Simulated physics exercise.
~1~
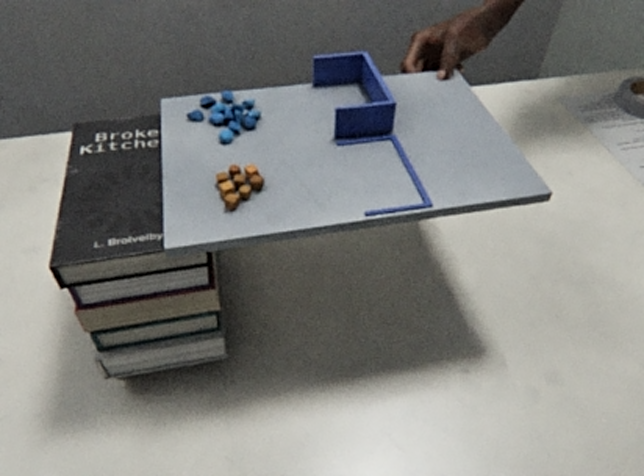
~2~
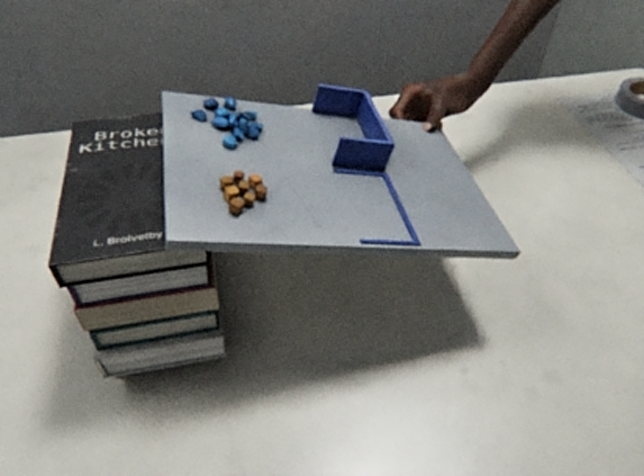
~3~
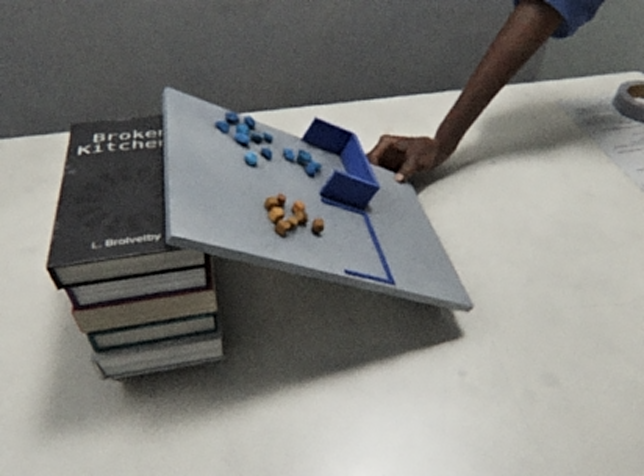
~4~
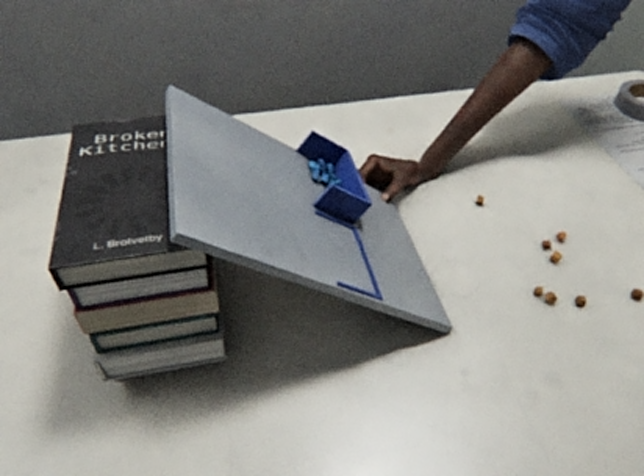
Tilting board propped on books as a hand lowers one end, orange pieces scattering onto the table, blue ones caught behind a barrier.
